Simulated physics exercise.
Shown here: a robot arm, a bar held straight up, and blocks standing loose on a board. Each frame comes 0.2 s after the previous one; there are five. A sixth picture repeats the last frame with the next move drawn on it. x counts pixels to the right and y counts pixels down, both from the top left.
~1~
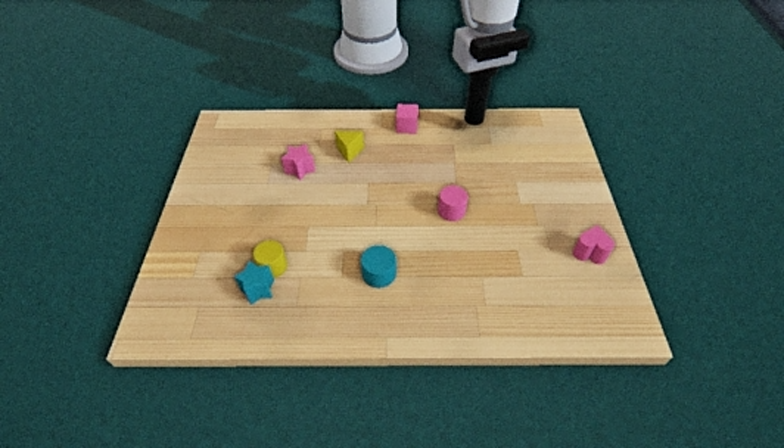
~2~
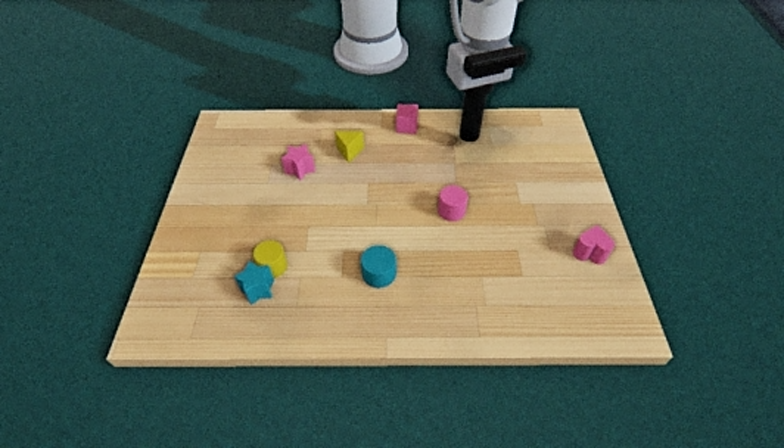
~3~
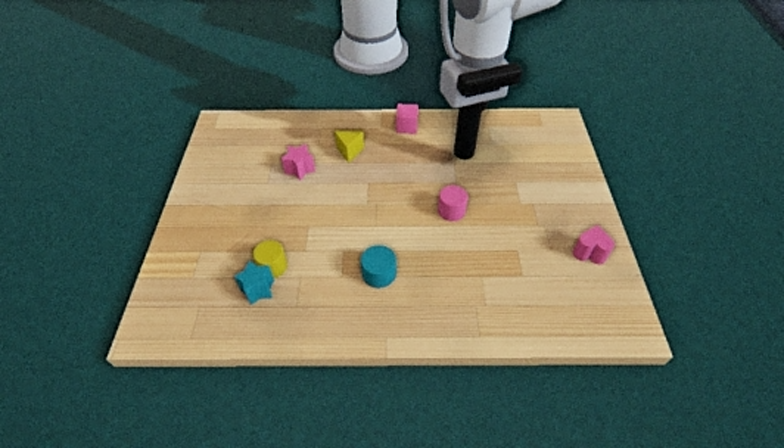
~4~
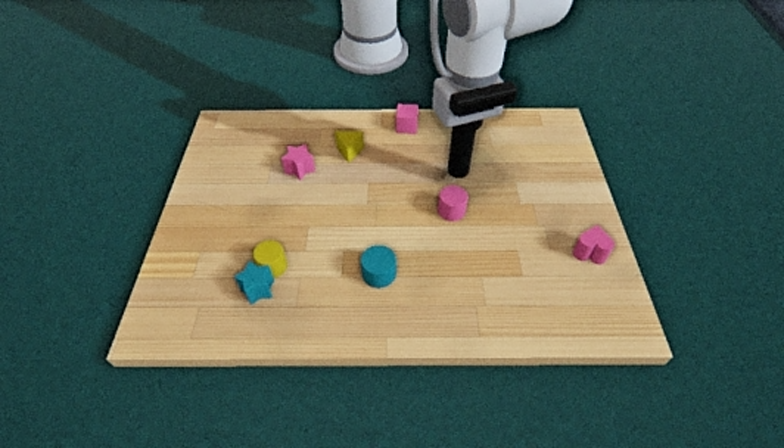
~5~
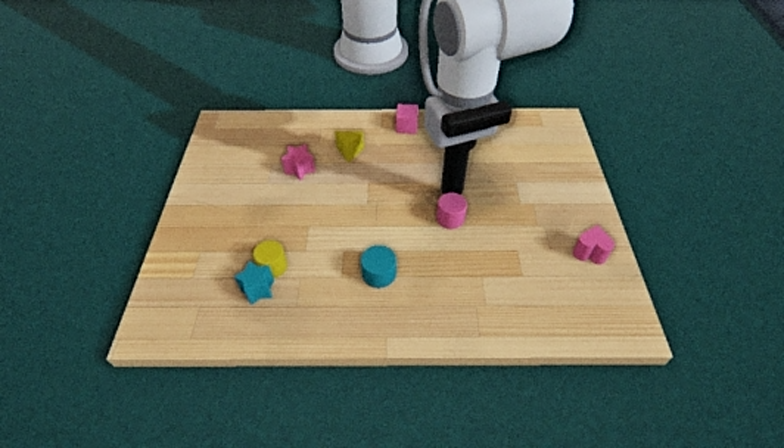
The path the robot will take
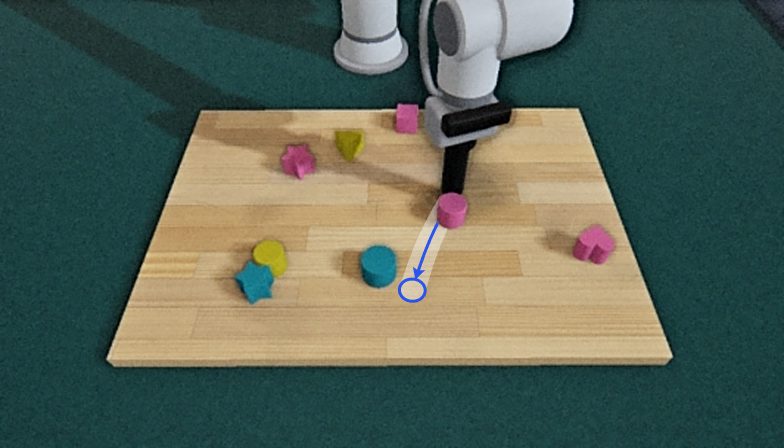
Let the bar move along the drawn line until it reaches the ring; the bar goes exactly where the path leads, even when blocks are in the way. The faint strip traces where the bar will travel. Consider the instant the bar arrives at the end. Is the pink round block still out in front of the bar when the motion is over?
Going by the path, no.
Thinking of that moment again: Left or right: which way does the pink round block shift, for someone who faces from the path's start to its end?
Off to the left side.
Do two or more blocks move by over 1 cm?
I believe not.
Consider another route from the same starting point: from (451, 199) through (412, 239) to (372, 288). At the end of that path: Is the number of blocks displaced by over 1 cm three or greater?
I'd say no.
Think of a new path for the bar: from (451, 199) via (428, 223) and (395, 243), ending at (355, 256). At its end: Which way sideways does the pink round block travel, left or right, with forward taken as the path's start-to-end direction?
Well, taking the path from its start to its end as straight ahead, the pink round block moves to the left.
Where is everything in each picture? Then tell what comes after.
The first frame shows bar's lower end at (474, 120); turquoise round block at (378, 259); pink round block at (454, 195).
The second frame shows bar at (469, 136); blocks still.
The third frame shows bar at (464, 154); blocks still.
The fourth frame shows bar at (458, 171); blocks still.
The fifth frame shows bar at (452, 190); turquoise round block at (378, 259); pink round block at (453, 203).
Drawn move, from (451, 199) via (436, 226) and (423, 256), ending at (412, 290).
The first path, step by step. One third of the way, bar at (437, 217); pink round block at (451, 230).
Two thirds of the way, bar at (424, 248); pink round block at (453, 245).
At the end, bar at (413, 282); turquoise round block still; pink round block at (453, 245).
